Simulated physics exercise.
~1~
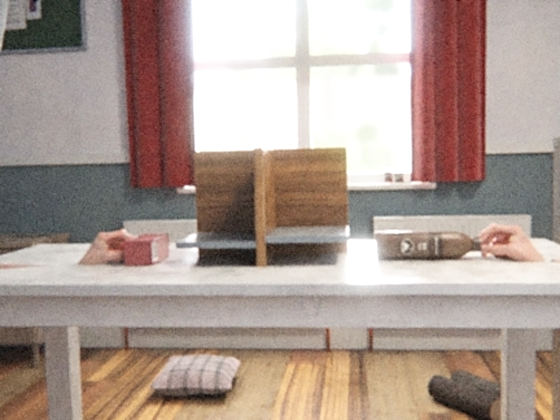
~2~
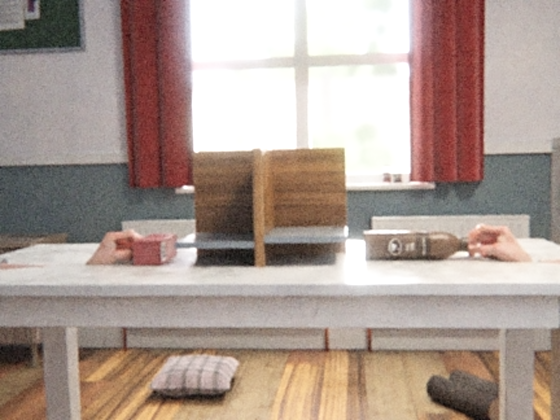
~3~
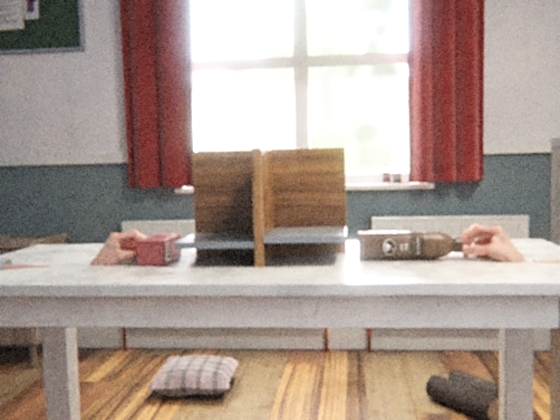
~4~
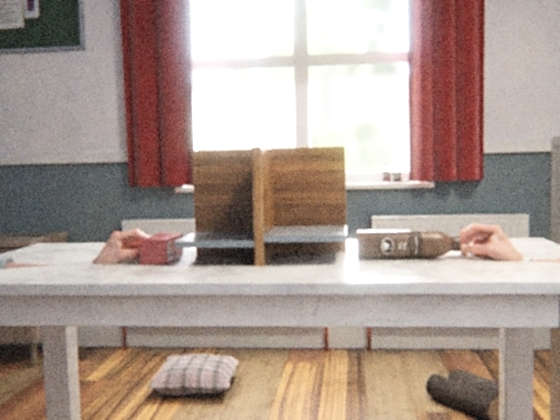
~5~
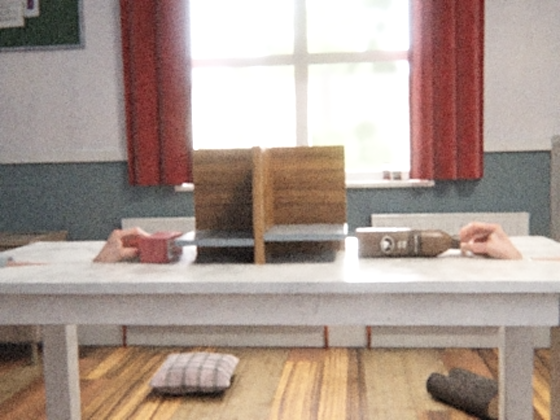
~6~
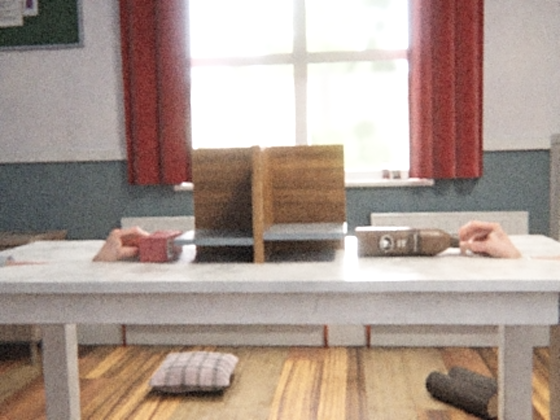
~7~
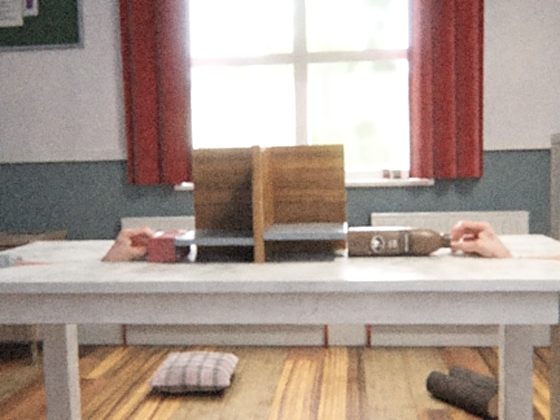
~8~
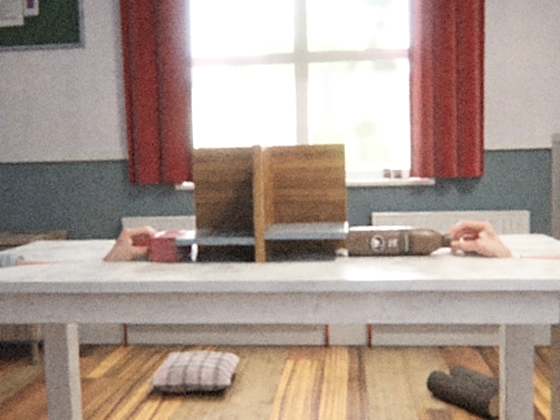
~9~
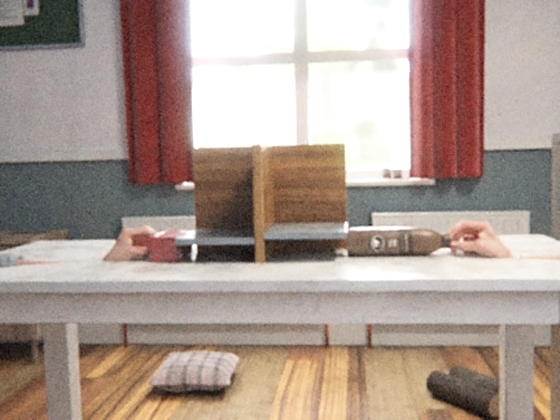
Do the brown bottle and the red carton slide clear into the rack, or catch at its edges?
Both catch at the edges. The brown bottle stops on the right side of the rack and the red carton stops on the left.
Two hands slide a brown bottle and a red carton inward until both stop at the rack.
